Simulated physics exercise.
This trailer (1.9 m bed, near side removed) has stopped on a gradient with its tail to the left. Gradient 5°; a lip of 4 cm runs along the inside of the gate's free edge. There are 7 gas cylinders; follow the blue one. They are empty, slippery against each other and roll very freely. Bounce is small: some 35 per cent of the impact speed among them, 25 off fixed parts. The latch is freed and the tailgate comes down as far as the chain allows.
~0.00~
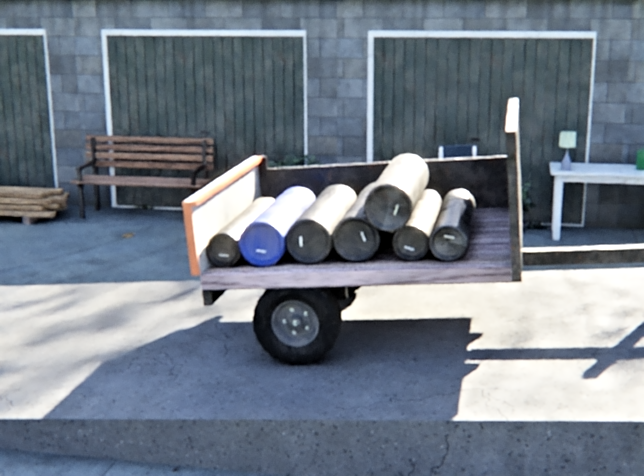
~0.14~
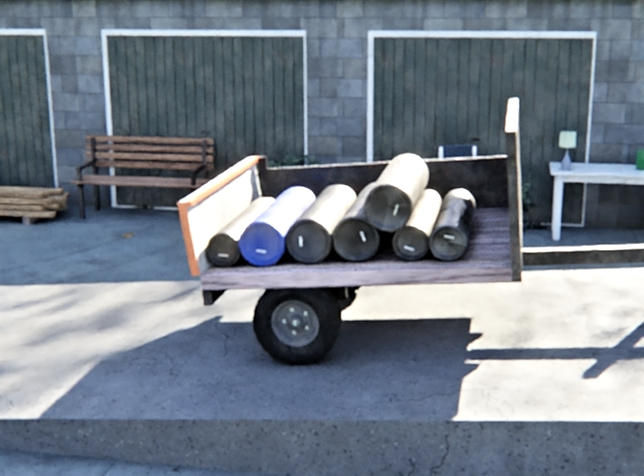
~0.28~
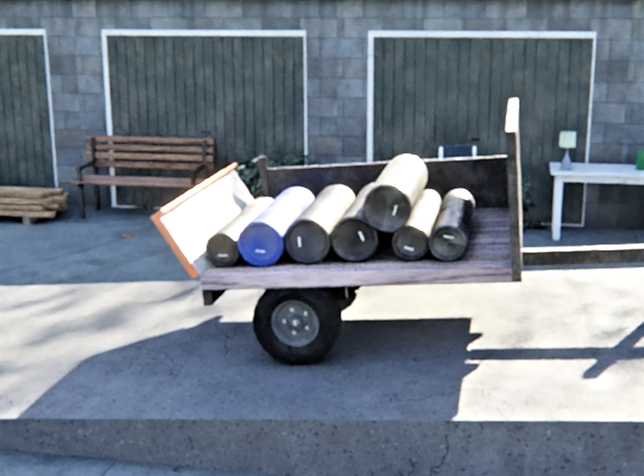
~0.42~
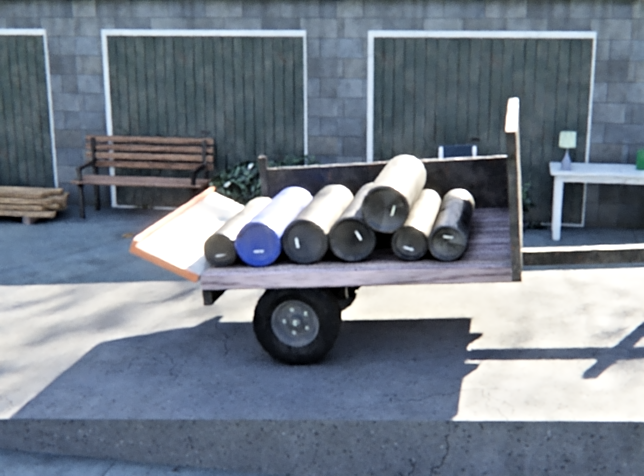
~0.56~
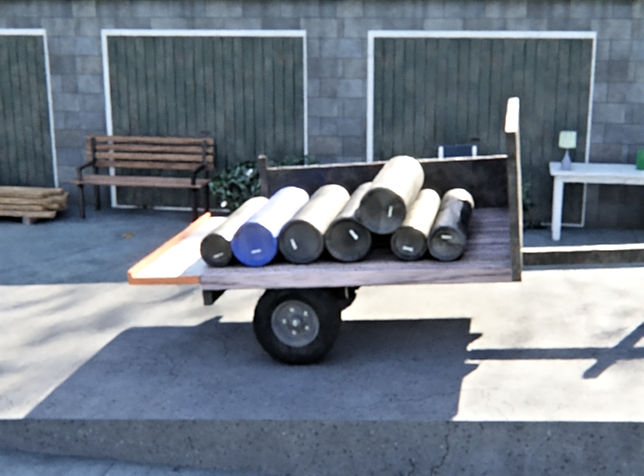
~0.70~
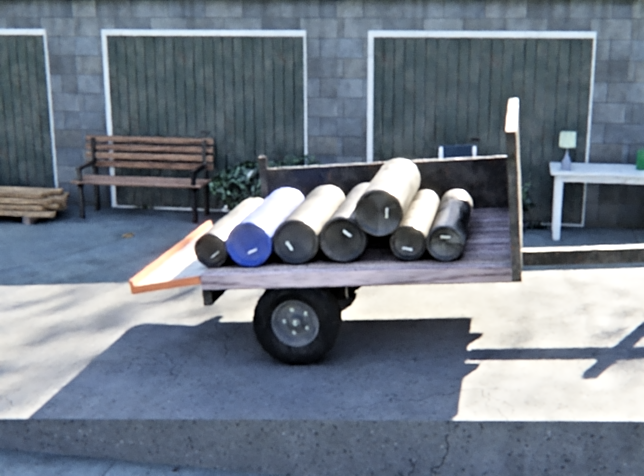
The clip shows a parked trailer carrying a blue-ended cylinder among several dark-ended ones; the left tailgate swings outward and down to slightly below level, then the blue one and some of the others shift slightly left.
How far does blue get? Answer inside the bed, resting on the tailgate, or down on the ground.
The blue cylinder comes to rest down on the ground.
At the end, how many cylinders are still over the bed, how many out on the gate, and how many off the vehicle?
0, 0 and 7.
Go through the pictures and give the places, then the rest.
In the first picture, blue (261, 244); gate 85° above level, tip at (187, 205); 6 of the 7 make up the bottom layer on the bed.
In the second picture, blue (261, 244); gate 81° above level, tip at (183, 205).
In the third picture, blue (260, 244); gate 57° above level, tip at (156, 217).
In the fourth picture, blue (257, 244); gate 23° above level, tip at (134, 248).
In the fifth picture, blue (254, 244); gate 4° below level, tip at (132, 281).
In the sixth picture, blue (249, 245); gate 12° below level, tip at (134, 290).
Then, 1.0 s in, blue is on the bed, 20 cm short of the hinge, rolling left; 0 of 7 are out.
Then, 1.4 s in, blue is on the gate, 5 cm past the hinge, rolling left; 0 of 7 are out.
Then, 1.8 s in, blue is on the gate, 35 cm past the hinge, rolling left; 1 of 7 is out.
Then, 2.2 s in, blue is dropping off the gate; 2 of 7 are out.
In the end (6.5 s), blue is off the vehicle; 7 of 7 are out.
